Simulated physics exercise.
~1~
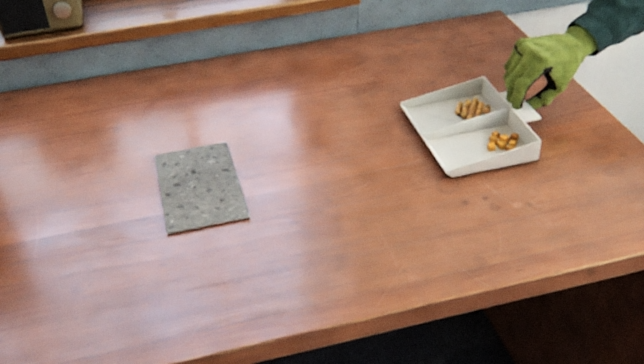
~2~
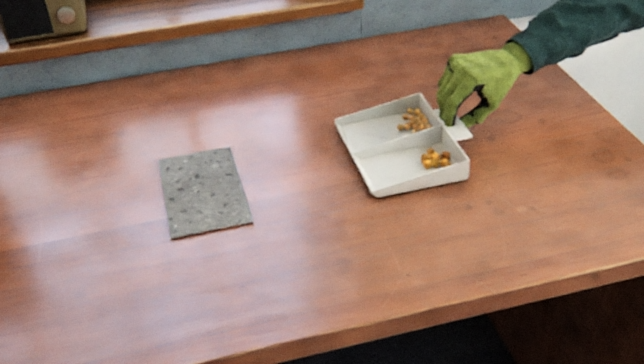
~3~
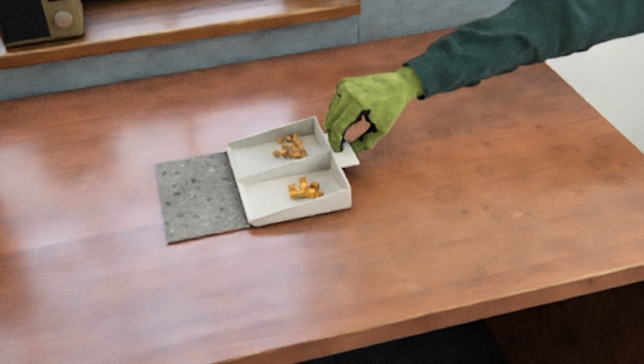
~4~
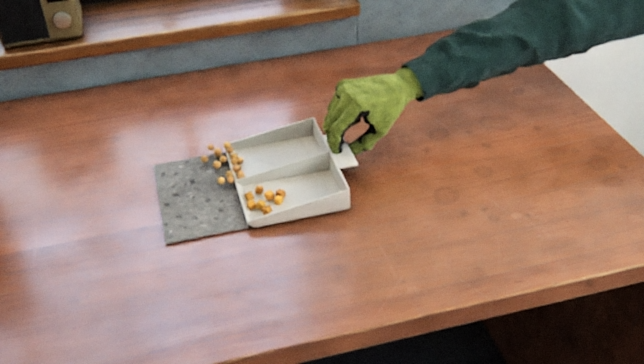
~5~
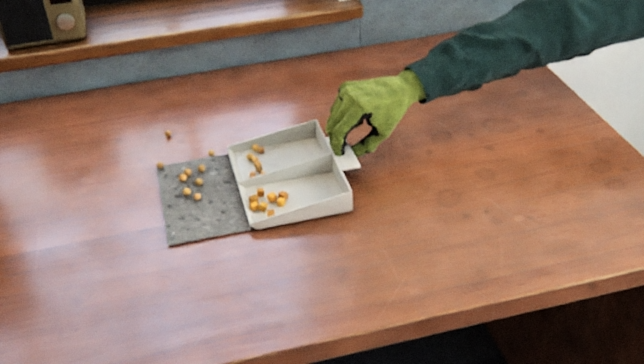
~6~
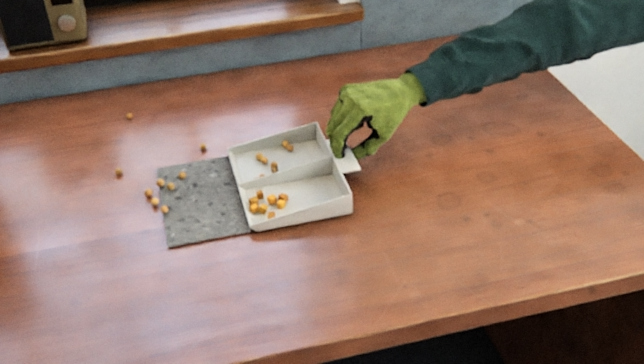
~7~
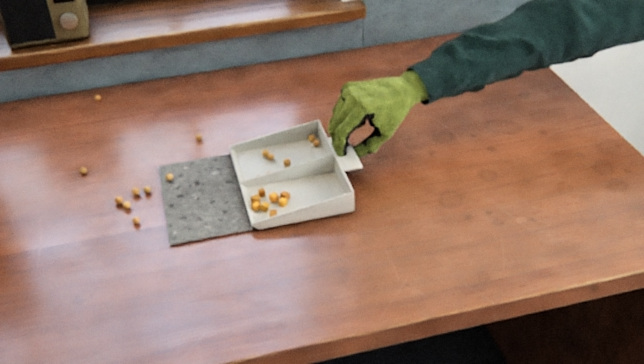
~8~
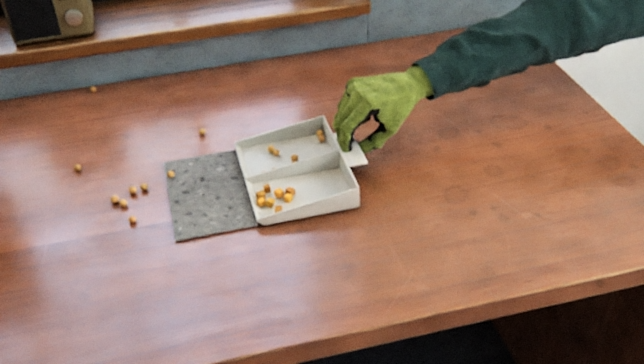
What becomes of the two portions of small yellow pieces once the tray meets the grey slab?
The nearer portion slides forward but stays in the tray, while some of the farther portion spills over the low front rim and scatters across the table.
